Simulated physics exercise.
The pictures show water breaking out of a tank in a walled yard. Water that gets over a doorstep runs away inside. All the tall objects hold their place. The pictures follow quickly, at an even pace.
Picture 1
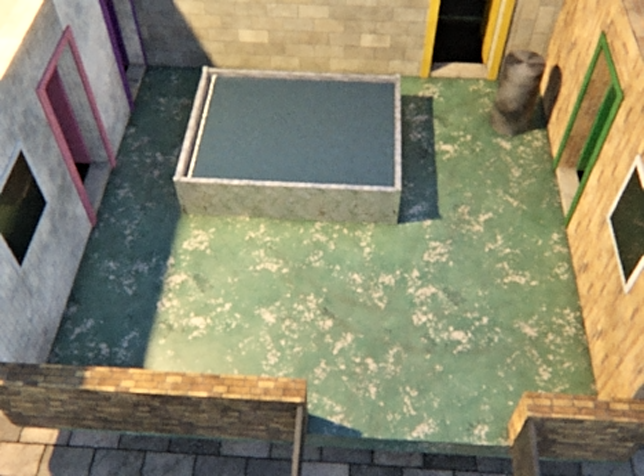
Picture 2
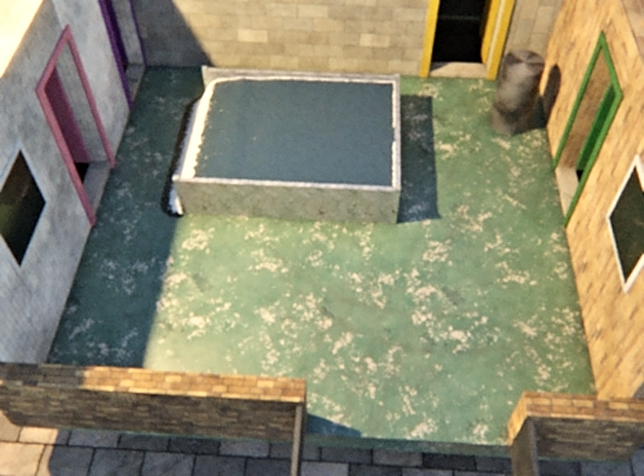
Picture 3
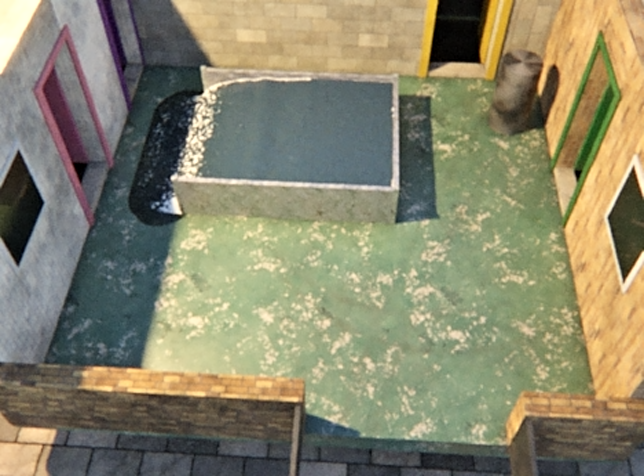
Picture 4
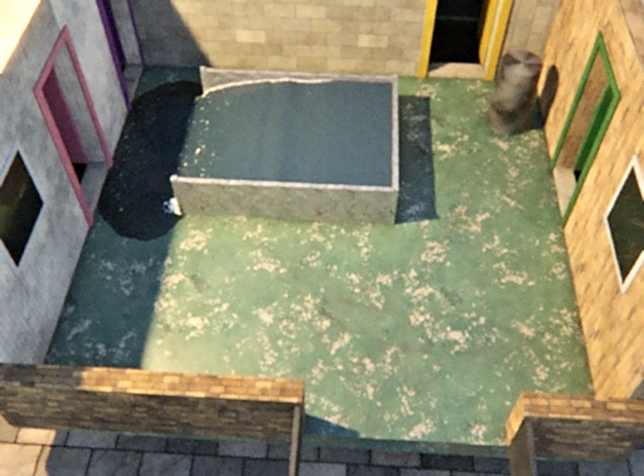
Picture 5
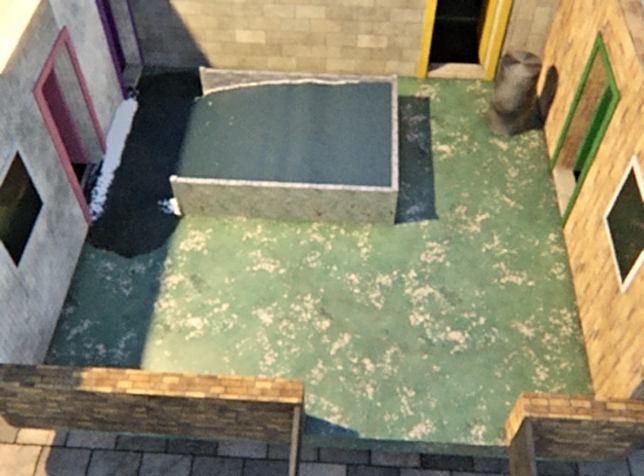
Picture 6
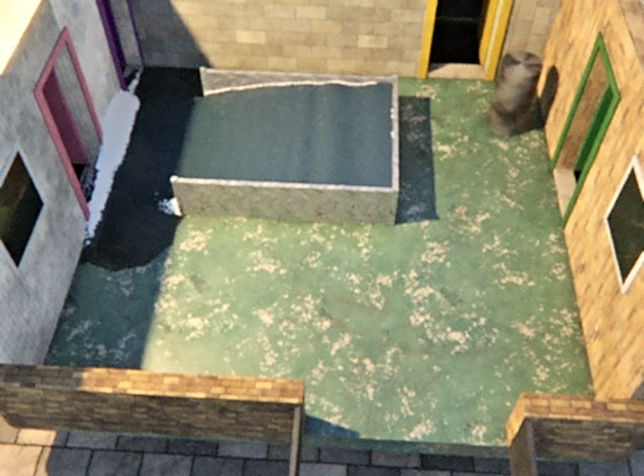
A walled yard with a mottled green floor is seen from high above by a camera that stays still. A grey water tank stands toward the back, with pink and purple doorways on the left, a yellow one behind, and a green one on the right near a dark upright object. Water bursts from the tank's left side, spreads darkly across the floor, and foams white along the left wall.
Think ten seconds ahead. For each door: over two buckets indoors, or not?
The purple door lets in a lot; the yellow door admits no more than that; the pink door lets in a lot; the green door admits no more than that.
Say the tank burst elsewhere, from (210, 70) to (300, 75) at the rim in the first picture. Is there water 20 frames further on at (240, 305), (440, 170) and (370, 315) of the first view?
As listed: Clear, dry, not flooded.
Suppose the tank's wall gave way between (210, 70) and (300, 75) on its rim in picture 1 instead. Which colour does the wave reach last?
I say the green-painted one.
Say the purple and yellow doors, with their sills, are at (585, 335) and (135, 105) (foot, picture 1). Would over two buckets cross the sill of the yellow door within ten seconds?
In short: Yellow door is over.
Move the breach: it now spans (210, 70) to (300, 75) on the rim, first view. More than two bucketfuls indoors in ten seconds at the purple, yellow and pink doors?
My reading: Purple door is over; yellow door lets more in; pink door stays under.
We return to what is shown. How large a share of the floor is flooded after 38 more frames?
I make it 85 per cent.
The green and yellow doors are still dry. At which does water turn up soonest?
That is the one in yellow.
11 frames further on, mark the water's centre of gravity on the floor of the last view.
I would point to (225, 165).
A moment on, water covers 15 % of the floor; the purple door over two buckets in, the yellow door not reached, the pink door over two buckets in, the green door not reached.
Next, water covers 25 % of the floor; the purple door far over two buckets in, the yellow door not reached, the pink door far over two buckets in, the green door not reached.
Then, water covers 45 % of the floor; the purple door far over two buckets in, the yellow door wet at the sill, nothing in, the pink door far over two buckets in, the green door not reached.
Later, water covers 85 % of the floor; the purple door far over two buckets in, the yellow door wet at the sill, nothing in, the pink door far over two buckets in, the green door wet at the sill, nothing in.
In the end, water covers 95 % of the floor; the purple door far over two buckets in, the yellow door under two buckets in, the pink door far over two buckets in, the green door wet at the sill, nothing in.
